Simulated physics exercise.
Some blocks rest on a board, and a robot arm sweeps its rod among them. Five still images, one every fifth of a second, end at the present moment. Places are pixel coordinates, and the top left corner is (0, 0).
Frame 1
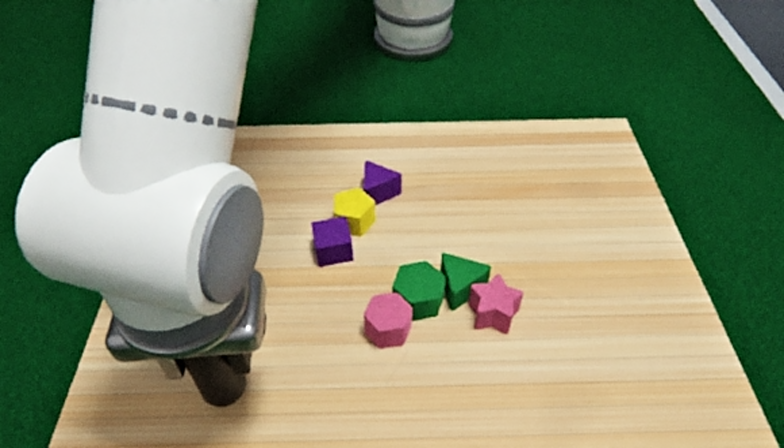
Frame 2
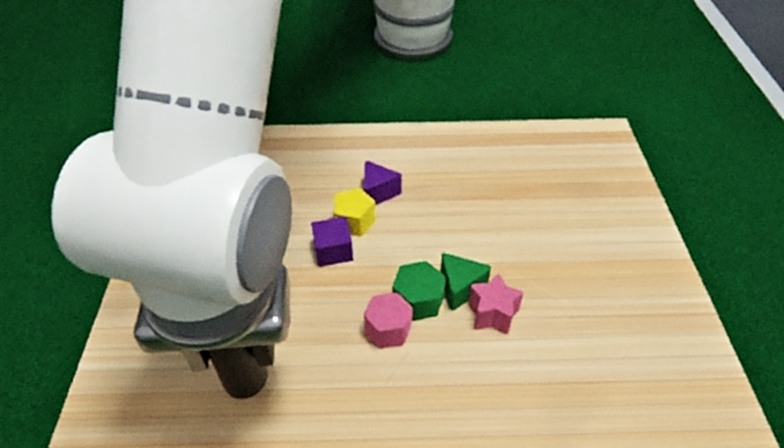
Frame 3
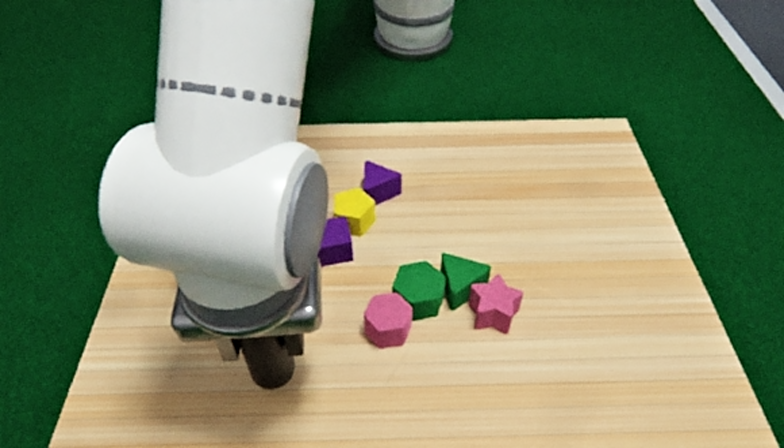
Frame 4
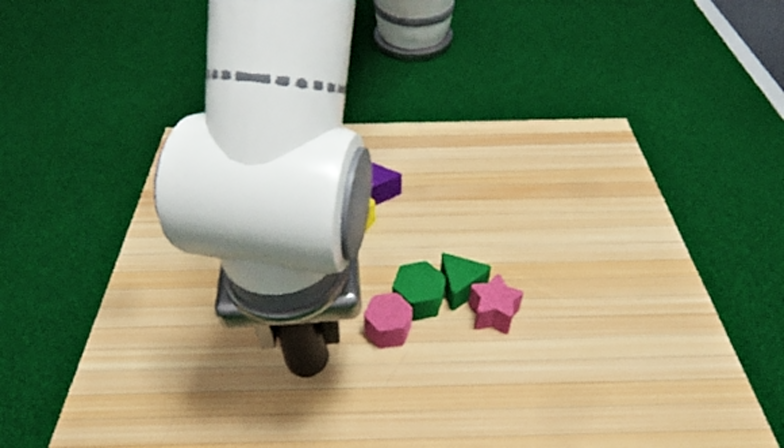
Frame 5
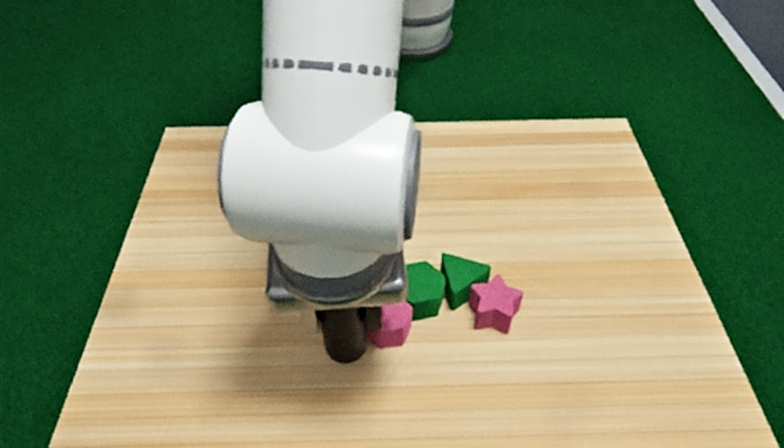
A large white robot arm reaches down over a pale wooden board on a green surface, seen from above at a slant by a still camera. Purple and yellow blocks sit near the board's upper middle, with two green and two pink ones, including a star, below and to the right. The arm glides steadily rightward, its dark rod moving slightly up the view toward the pink hexagon, and covers the purple and yellow blocks while none visibly shifts.
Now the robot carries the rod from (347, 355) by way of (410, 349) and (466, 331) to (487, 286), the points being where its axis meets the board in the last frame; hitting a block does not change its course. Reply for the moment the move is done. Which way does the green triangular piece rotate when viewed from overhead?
Rotation: Clockwise.
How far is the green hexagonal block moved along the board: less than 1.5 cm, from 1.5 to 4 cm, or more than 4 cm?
Travel: Beyond 4 cm.
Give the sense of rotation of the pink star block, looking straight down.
Rotation: Clockwise.
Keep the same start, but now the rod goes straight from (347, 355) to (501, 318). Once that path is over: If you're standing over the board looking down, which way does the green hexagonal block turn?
Seen from above, its turn is counter-clockwise.
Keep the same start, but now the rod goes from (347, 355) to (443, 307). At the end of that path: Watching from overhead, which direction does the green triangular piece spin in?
Prediction: Clockwise.
What follows on the original path. One third of the way, rod (412, 339); pink hexagonal block (431, 298), turned 35° anticlockwise; green hexagonal block (435, 261), turned 30° anticlockwise; green triangular piece (477, 263).
Two thirds of the way, rod (468, 322); pink hexagonal block (466, 276), turned 85° anticlockwise; green hexagonal block (436, 249), turned 75° anticlockwise; green triangular piece (491, 245), turned 20° clockwise; pink star block (506, 291), turned 25° clockwise.
At the end, rod (489, 277); pink hexagonal block (471, 240), turned 130° anticlockwise; green hexagonal block (427, 236), turned 120° anticlockwise; green triangular piece (496, 223), turned 85° clockwise; pink star block (529, 276), turned 95° clockwise.
